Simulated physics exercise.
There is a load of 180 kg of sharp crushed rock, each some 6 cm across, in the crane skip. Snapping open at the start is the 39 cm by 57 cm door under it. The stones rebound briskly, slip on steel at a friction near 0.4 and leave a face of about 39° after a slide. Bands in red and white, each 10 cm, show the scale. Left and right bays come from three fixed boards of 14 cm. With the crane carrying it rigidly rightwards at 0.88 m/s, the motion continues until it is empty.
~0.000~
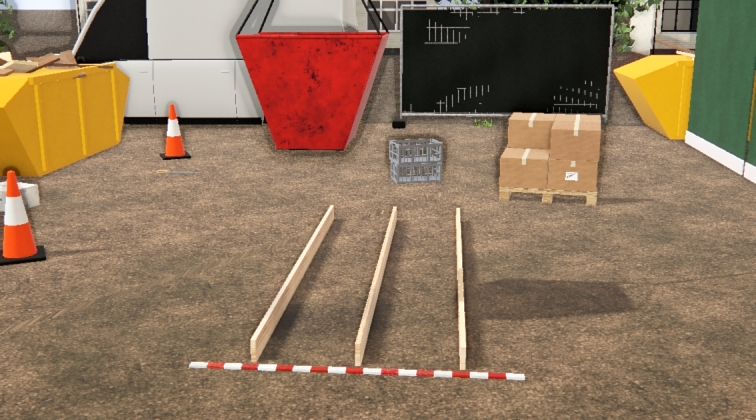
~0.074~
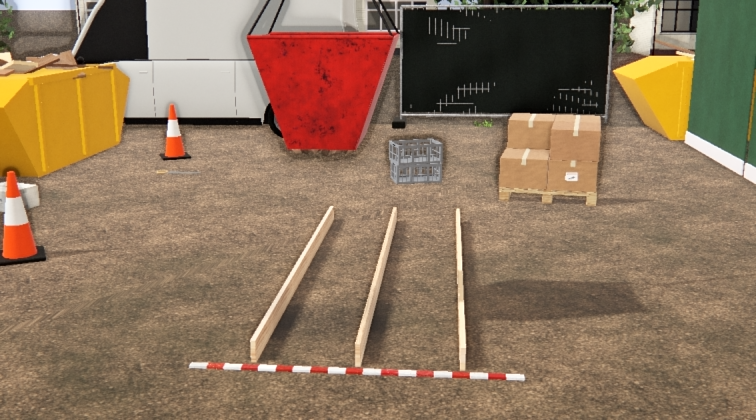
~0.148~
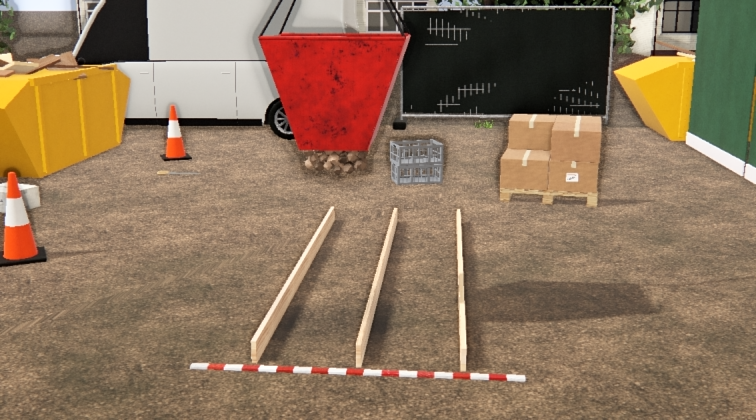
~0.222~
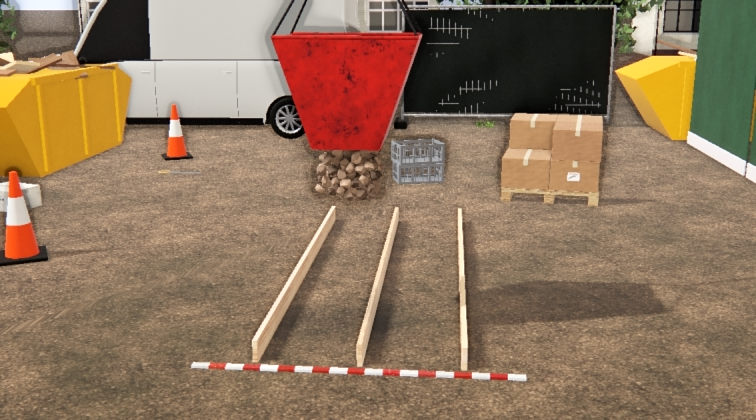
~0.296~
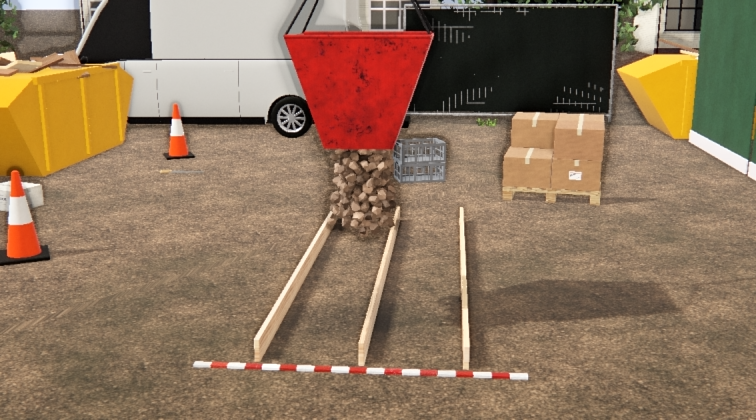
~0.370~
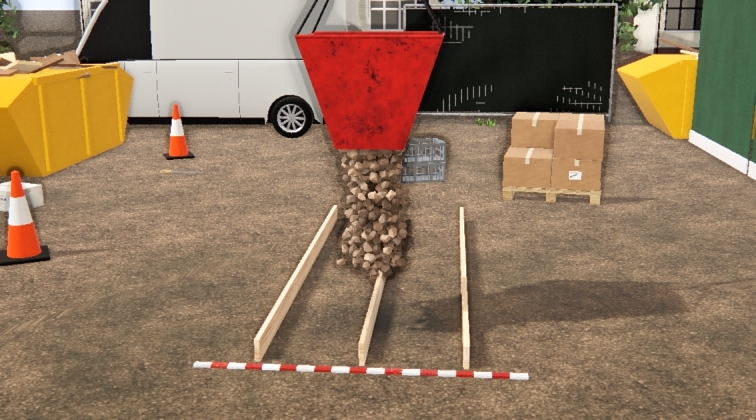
On a dirt construction yard, a red skip hung from above moves steadily right past a parked white vehicle, and brown rocks begin pouring from its underside, the stream lengthening downward in front of a grey crate and over wooden planks.
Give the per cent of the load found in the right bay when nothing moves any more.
I would say 86 percent.
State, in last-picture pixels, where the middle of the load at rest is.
I'd point to close to (425, 316) in the last picture.
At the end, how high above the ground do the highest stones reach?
Max stone height at rest approx 26 cm.
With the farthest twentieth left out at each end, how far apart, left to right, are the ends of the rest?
Some 90 cm left to right.
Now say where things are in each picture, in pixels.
In the first frame, the outlet is at (310, 140); nothing has dropped yet.
In the second frame, the outlet is at (321, 141); 6 % is out.
In the third frame, outlet at (333, 142), the stream shows down to (341, 164); 84 % still inside.
In the fourth frame, outlet at (345, 141), the stream shows down to (352, 190); 69 % still inside.
In the fifth frame, outlet at (358, 141), the stream shows down to (365, 223); 53 % still inside.
In the sixth frame, outlet at (369, 141), the stream shows down to (375, 264); 39 % still inside.
After 0.7 s, 0 % in the crane skip, 3 % falling or lying in the left bay, 96 % falling or lying in the right bay; the stones farthest right are at (463, 306).
After 1.1 s, 0 % in the crane skip, 4 % falling or lying in the left bay, 86 % falling or lying in the right bay, 9 % falling or lying right of the bays; the stones farthest right are at (561, 320).
After 1.7 s, 0 % in the crane skip, 4 % falling or lying in the left bay, 86 % falling or lying in the right bay, 10 % falling or lying right of the bays; the stones farthest right are at (615, 323).
After 2.6 s, 0 % in the crane skip, 4 % falling or lying in the left bay, 86 % falling or lying in the right bay, 10 % falling or lying right of the bays; the stones farthest right are at (615, 323).
After 4.5 s, 0 % in the crane skip, 4 % in the left bay, 86 % in the right bay, 10 % right of the bays; the stones farthest right are at (615, 323).
